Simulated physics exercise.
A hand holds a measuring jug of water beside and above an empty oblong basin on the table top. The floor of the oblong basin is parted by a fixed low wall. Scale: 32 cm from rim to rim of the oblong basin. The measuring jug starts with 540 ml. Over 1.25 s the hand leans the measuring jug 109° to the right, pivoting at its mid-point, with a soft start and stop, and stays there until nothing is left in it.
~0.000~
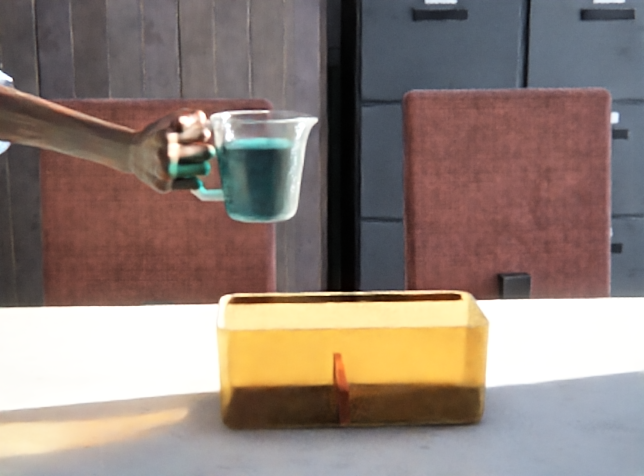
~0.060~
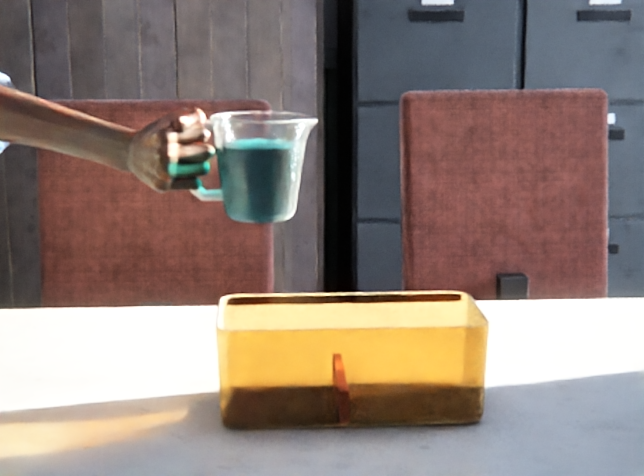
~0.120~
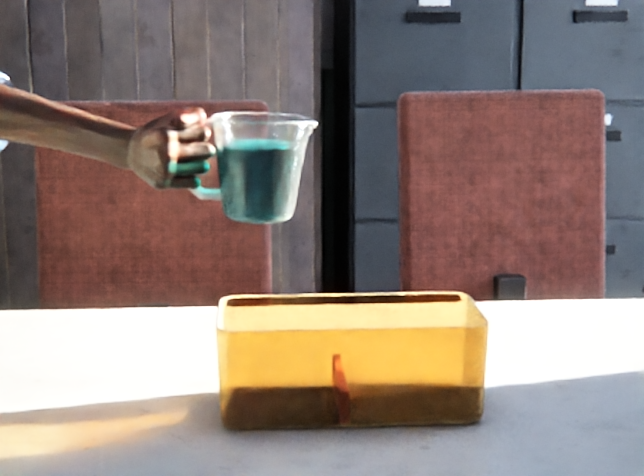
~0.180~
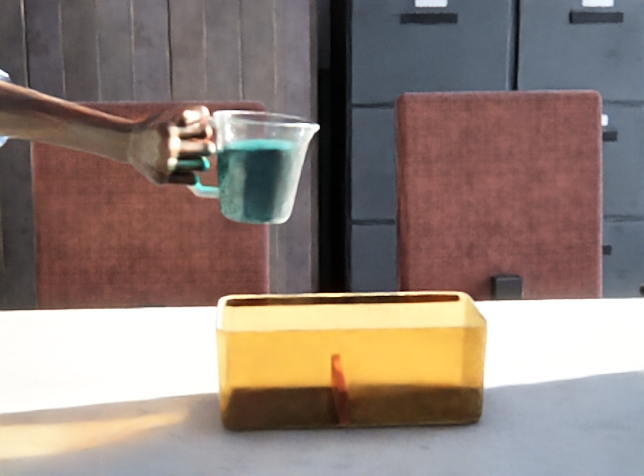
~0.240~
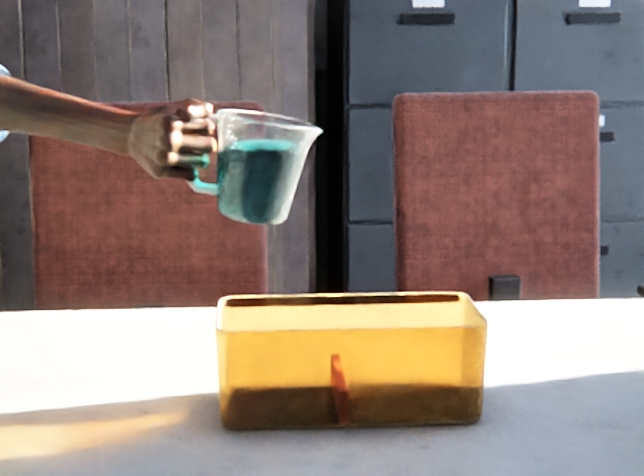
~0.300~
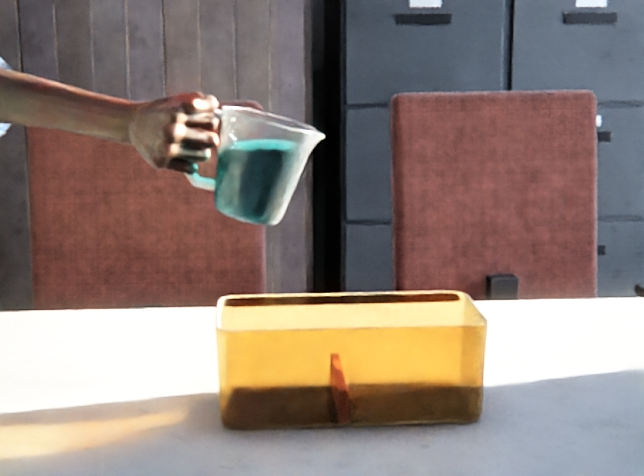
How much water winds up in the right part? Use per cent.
Roughly 93 per cent is past the wall.
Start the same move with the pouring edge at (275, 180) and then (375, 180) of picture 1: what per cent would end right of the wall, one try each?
In turn about 20 and 95 per cent.
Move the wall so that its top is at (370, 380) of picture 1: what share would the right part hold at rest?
In that case some 70 per cent.
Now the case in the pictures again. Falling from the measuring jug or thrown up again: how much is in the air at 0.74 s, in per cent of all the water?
About 18 per cent.
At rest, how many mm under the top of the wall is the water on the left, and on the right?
Left about 40 mm, right about 20 mm.
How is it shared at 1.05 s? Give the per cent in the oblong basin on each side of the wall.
Left about 1, right about 58.
Then, 0.74 s in, the tilt is 69° and 80 per cent is still to pour, 0 is left of the wall and 2 right of it.
Then, 1.05 s in, the tilt is 103° and 17 per cent is still to pour, 1 is left of the wall and 58 right of it.
Then, 1.39 s in, the tilt is 109° and 0 per cent is still to pour, 5 is left of the wall and 93 right of it.
Then, 1.75 s in, the tilt is 109° and 0 per cent is still to pour, 5 is left of the wall and 93 right of it.
Finally, 5 per cent lies left of the wall, 93 right of it and 1 outside.
